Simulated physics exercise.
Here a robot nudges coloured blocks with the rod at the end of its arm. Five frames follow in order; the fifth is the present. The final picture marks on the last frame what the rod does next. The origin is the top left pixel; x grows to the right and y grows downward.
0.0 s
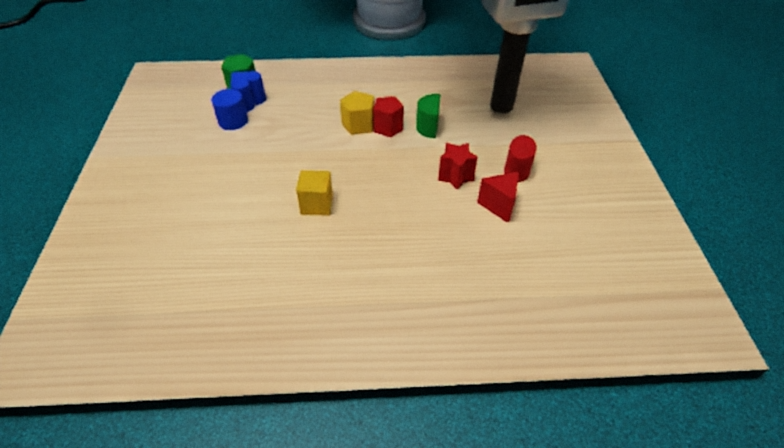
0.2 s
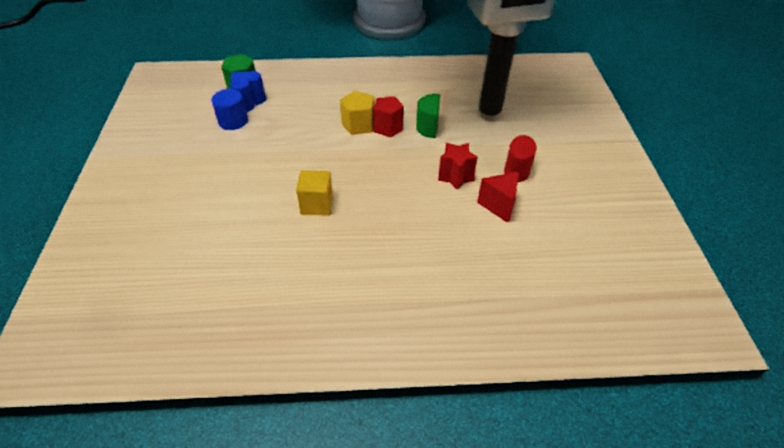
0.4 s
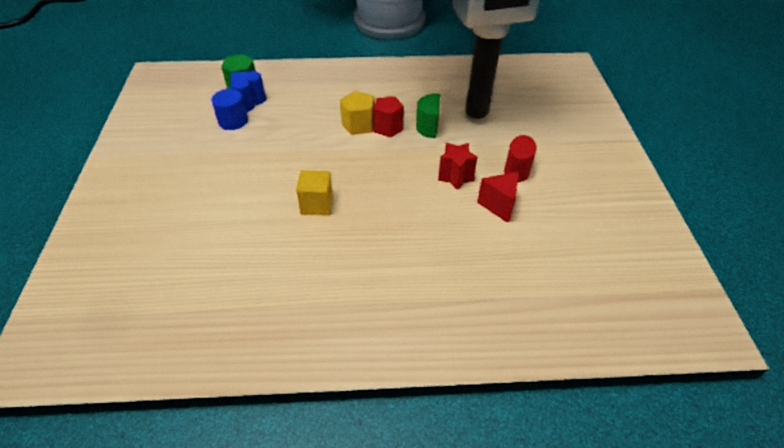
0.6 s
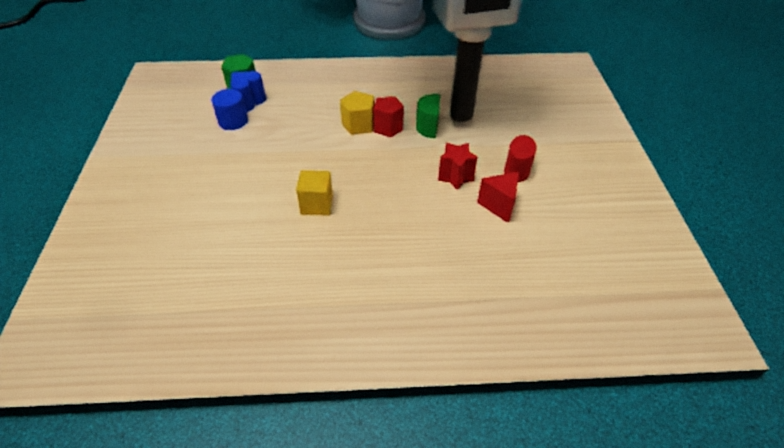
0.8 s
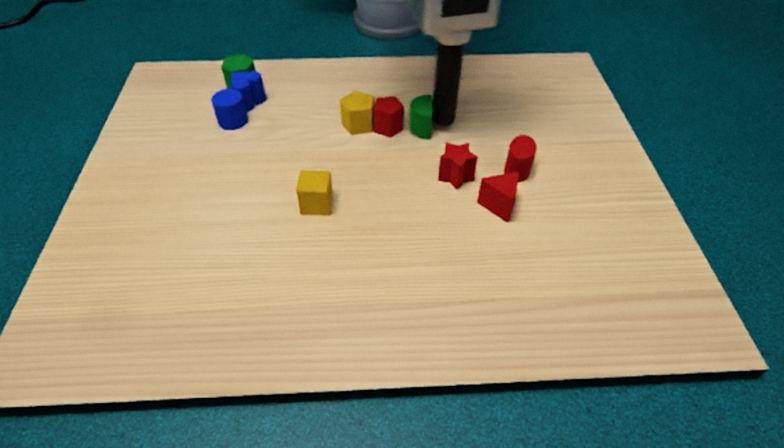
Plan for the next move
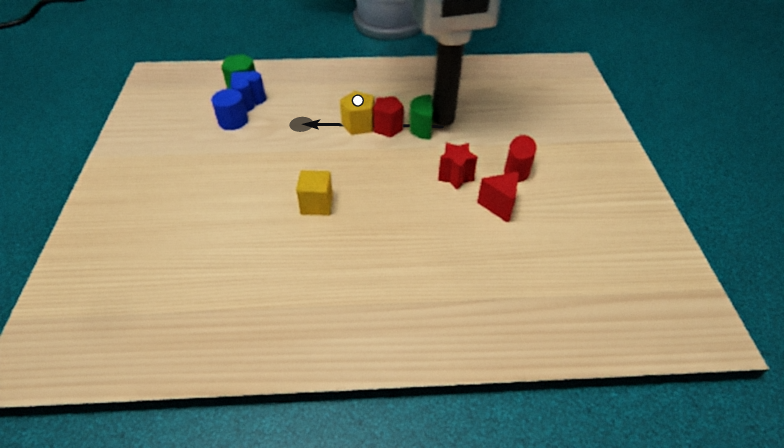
Robot arm sliding its black rod leftward across a wooden board of coloured blocks, then nudging the green block slightly left.
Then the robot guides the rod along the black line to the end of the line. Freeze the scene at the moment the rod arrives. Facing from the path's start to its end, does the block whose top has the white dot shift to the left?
Going by the path, no.
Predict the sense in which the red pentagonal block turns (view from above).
Direction: Clockwise.
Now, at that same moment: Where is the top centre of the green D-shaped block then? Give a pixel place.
Final place: (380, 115).
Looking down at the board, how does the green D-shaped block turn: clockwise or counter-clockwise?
Seen from above, counterclockwise.
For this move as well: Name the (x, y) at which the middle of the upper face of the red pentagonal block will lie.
The middle of its upper face should be somewhere near (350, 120).
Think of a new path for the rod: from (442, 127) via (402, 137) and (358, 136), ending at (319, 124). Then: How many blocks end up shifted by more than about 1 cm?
Three or more move.
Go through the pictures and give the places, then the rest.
In the first frame, lower end of the rod at (502, 107), tops of blocks, blue cylinder at (227, 97), yellow pentagonal block at (358, 101), red pentagonal block at (388, 104), green D-shaped block at (430, 103).
In the second frame, rod at (490, 110), blocks as before.
In the third frame, rod at (477, 112), blocks as before.
In the fourth frame, rod at (461, 115), blocks as before.
In the fifth frame, rod at (443, 119), blue cylinder at (227, 97), yellow pentagonal block at (358, 101), red pentagonal block at (388, 104), green D-shaped block at (423, 104).
The drawn path runs straight from (442, 127) to (301, 124); the dot is on the yellow pentagonal block.
What follows on the original path. One third of the way, rod at (394, 118); yellow pentagonal block at (340, 100), turned 45° clockwise; red pentagonal block at (354, 115), turned 40° clockwise; green D-shaped block at (385, 114), turned 65° anticlockwise.
Two thirds of the way, rod at (346, 117); yellow pentagonal block at (317, 97), turned 60° clockwise; red pentagonal block at (348, 118), turned 55° clockwise; green D-shaped block at (380, 115), turned 90° anticlockwise.
At the end, rod at (300, 116); blue cylinder not moved; yellow pentagonal block at (278, 90), turned 105° clockwise; red pentagonal block at (348, 118), turned 55° clockwise; green D-shaped block at (380, 115), turned 90° anticlockwise.
